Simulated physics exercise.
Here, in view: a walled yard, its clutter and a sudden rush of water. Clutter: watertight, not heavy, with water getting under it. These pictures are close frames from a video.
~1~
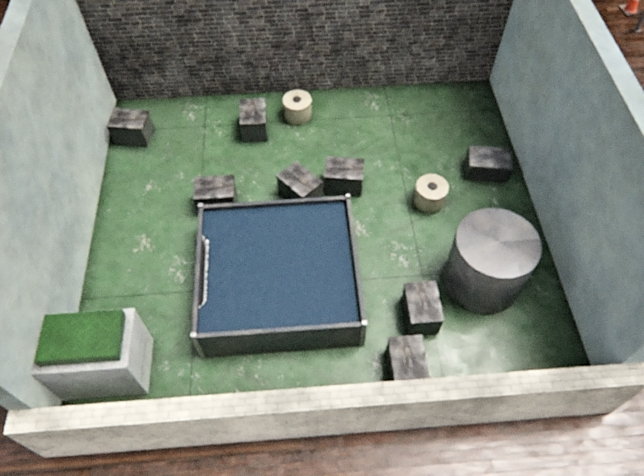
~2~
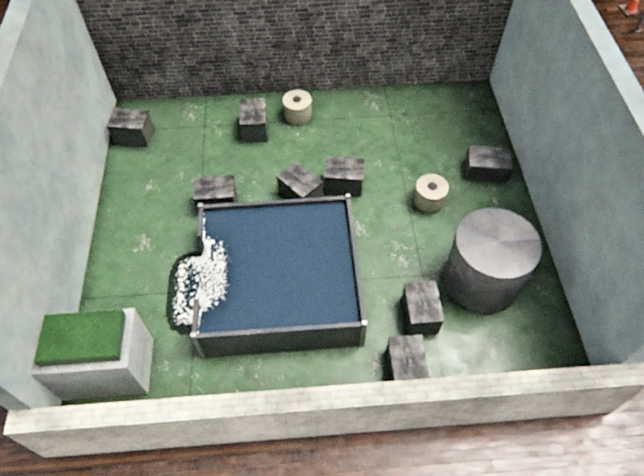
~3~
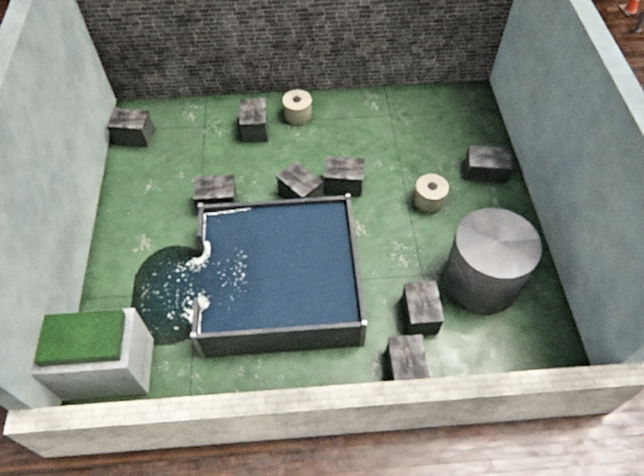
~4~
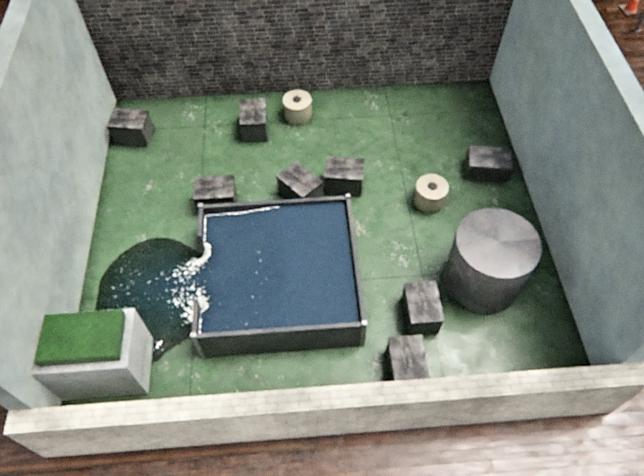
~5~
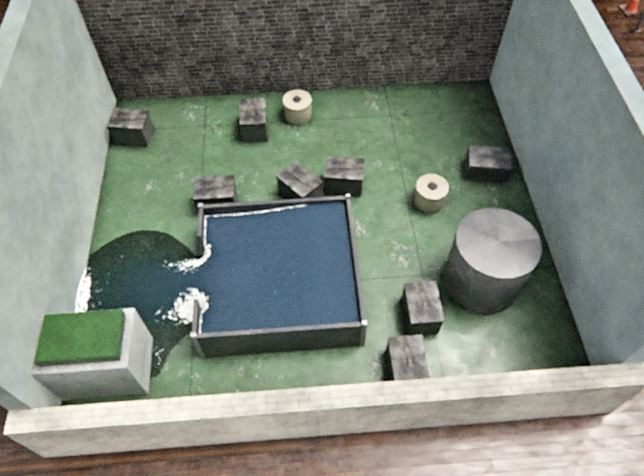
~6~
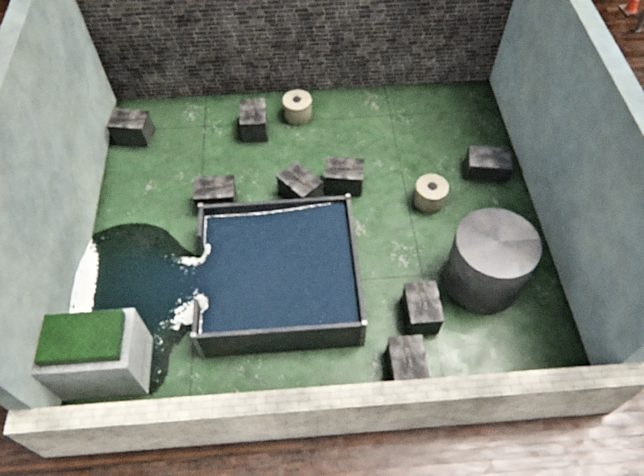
In a walled yard, water bursts from a tank's left side and spreads to the wall.
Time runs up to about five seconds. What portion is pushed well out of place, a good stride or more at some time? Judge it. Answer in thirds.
Less than a third.
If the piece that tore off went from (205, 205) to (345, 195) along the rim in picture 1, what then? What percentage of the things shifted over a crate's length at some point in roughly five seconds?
By my reckoning, around 70 percent.
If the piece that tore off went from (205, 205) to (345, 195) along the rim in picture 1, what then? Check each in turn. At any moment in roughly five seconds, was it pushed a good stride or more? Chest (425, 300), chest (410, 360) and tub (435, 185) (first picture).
One after another: Never gets that far, then never gets that far, then never gets that far.
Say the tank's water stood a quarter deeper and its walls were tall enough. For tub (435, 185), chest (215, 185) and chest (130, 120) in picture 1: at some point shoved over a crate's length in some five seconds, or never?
Going through them, I'd say never got there, then never got there, then got there.
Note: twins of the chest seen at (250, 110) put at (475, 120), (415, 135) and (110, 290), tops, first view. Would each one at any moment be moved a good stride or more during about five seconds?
In order: Hardly budges, hardly budges, then shoved clear.
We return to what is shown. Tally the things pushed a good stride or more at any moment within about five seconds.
So the number is 3.
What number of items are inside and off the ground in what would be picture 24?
By my count, 1.
A moment on, 0 of 10 are well off their spots; 0 afloat.
Next, 0 of 10 are well off their spots; 0 afloat.
Later, 1 of 10 are well off their spots; 1 afloat.
In the end, 3 of 10 are well off their spots, and 3 have been at some point; 0 afloat.
